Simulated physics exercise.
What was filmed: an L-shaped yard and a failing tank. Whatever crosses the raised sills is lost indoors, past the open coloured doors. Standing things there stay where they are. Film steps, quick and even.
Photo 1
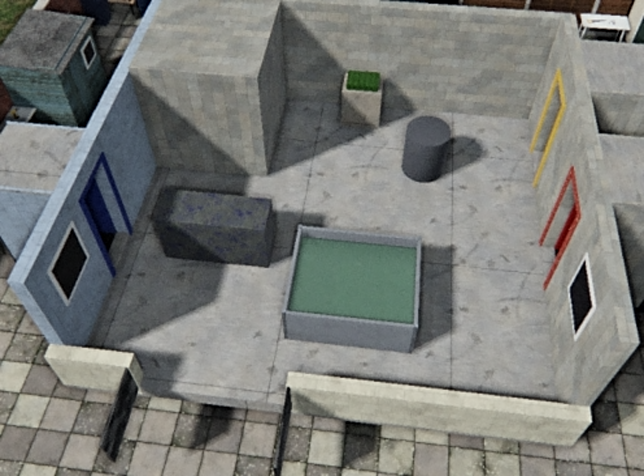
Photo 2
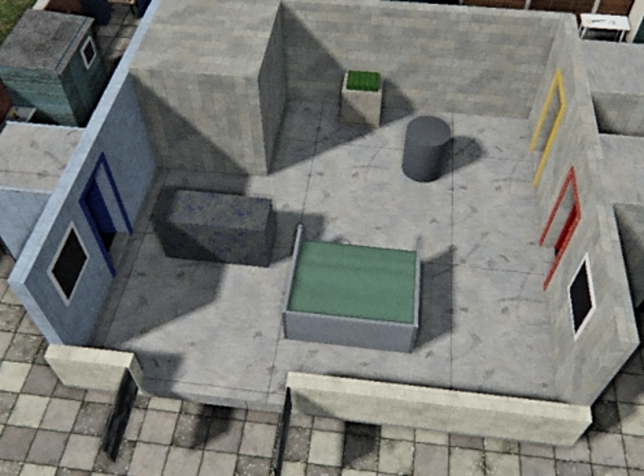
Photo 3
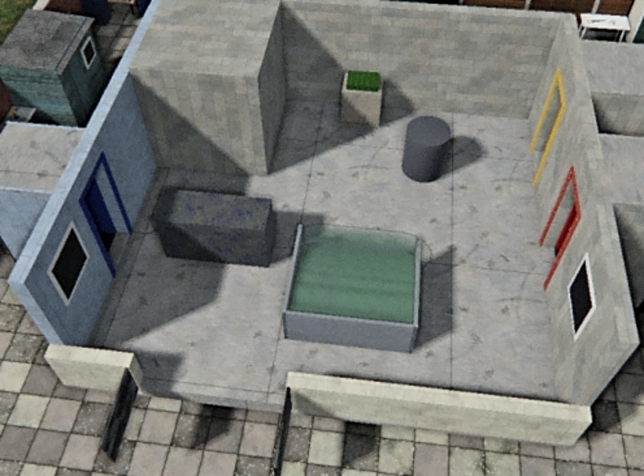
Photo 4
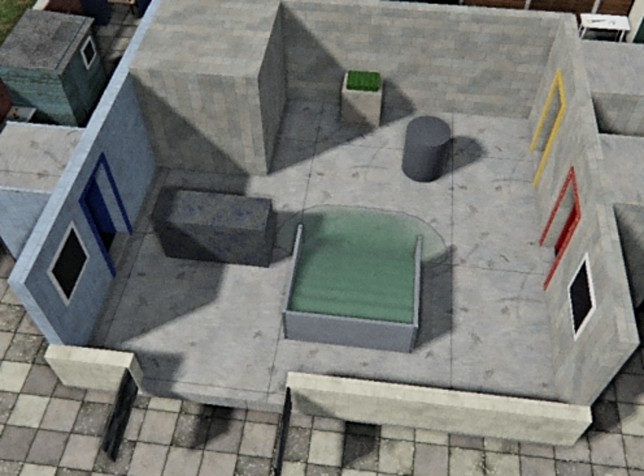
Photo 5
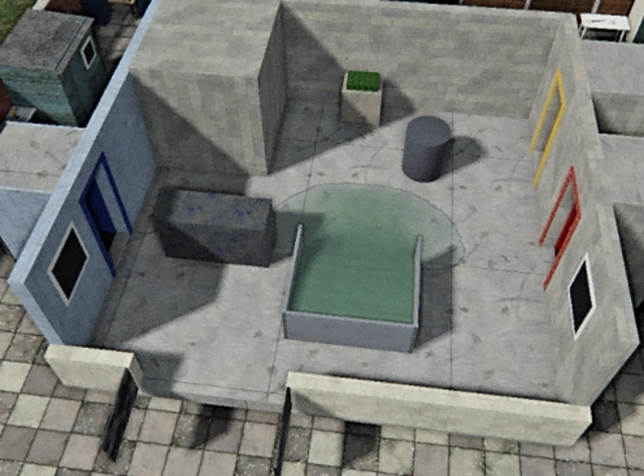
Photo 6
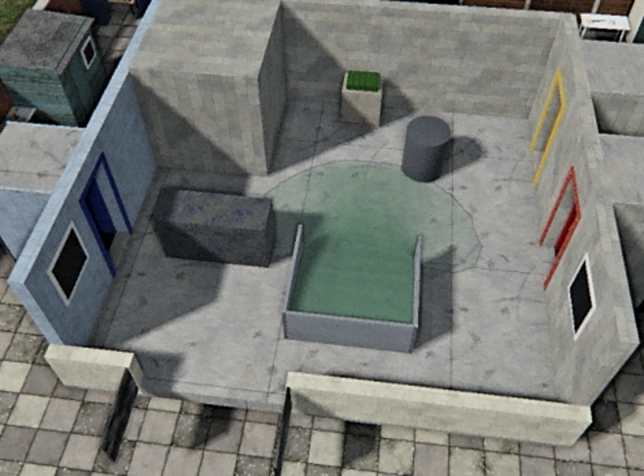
At first, a grey-walled tank of green water stands whole and still in a walled yard, near a dark block and a cylinder. Then its far side is gone, and water pours out through the gap, spreading across the paving in a widening rounded sheet toward the block and the cylinder.
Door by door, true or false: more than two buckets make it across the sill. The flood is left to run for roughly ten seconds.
Yellow door: True; blue door: False; red door: True.
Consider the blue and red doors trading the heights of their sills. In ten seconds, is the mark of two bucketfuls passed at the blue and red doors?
In turn, blue comes in under, then red comes in under.
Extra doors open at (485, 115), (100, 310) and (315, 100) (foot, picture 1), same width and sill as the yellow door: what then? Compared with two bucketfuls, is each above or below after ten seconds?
They turn out over, short and over.
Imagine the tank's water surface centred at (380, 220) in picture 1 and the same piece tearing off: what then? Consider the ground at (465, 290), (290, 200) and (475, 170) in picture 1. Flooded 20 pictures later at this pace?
Bone-dry, soaked, soaked.
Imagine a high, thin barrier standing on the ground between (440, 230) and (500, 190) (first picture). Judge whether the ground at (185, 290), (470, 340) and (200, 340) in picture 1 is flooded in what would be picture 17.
One after the other: Clear, not flooded, clear.
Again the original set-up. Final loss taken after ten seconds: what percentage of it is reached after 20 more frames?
Estimated share: Close to 20 %.
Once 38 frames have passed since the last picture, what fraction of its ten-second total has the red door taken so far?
It works out at roughly 5 percent of the ten-second total.
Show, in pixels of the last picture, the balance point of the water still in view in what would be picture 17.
That comes out near (368, 195).
A moment on, water covers 35 % of the floor; the yellow door not reached, the blue door not reached, the red door not reached.
Next, water covers 45 % of the floor; the yellow door under two buckets in, the blue door not reached, the red door not reached.
Then, water covers 50 % of the floor; the yellow door over two buckets in, the blue door not reached, the red door wet at the sill, nothing in.
Later, water covers 70 % of the floor; the yellow door far over two buckets in, the blue door wet at the sill, nothing in, the red door under two buckets in.
In the end, water covers 95 % of the floor; the yellow door far over two buckets in, the blue door wet at the sill, nothing in, the red door over two buckets in.
